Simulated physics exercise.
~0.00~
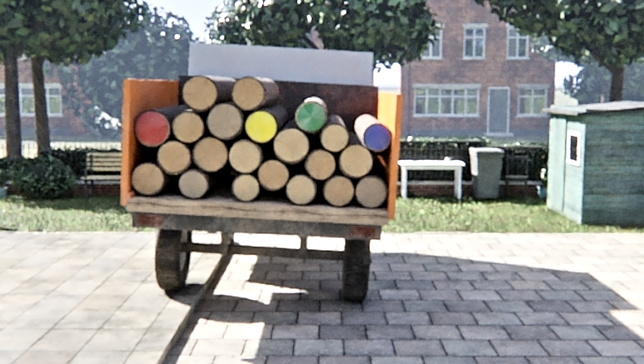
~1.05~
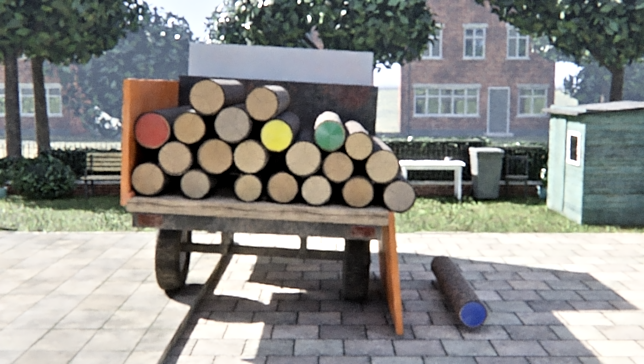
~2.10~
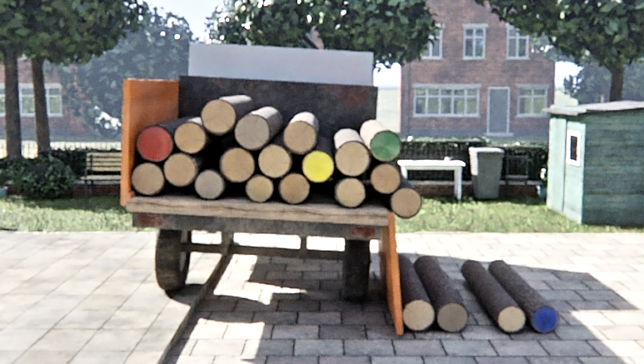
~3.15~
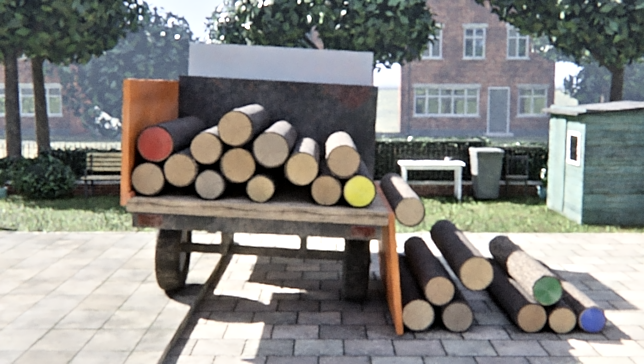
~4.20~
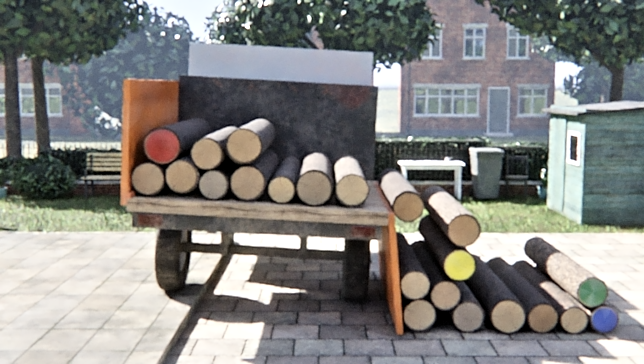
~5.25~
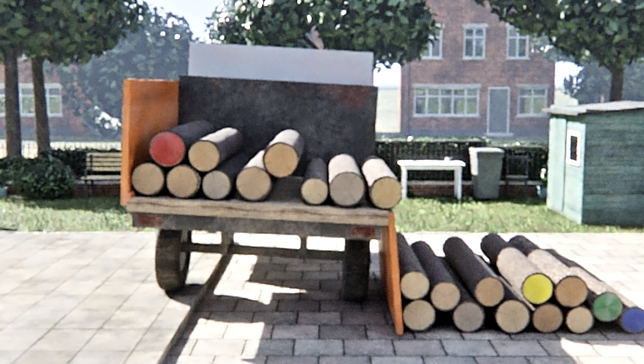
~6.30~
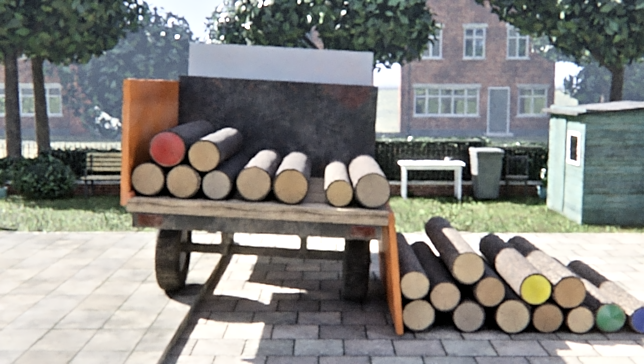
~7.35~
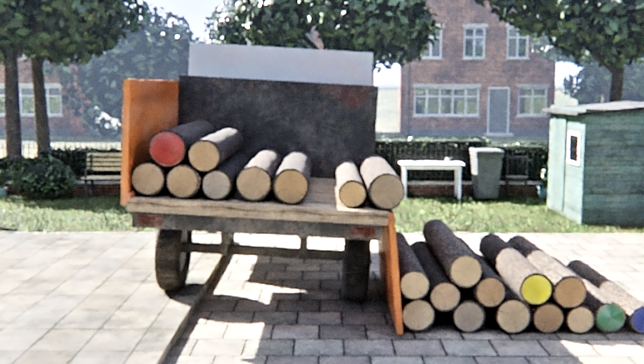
On a paved yard, logs roll off a trailer's right side, leaving red aboard with others.
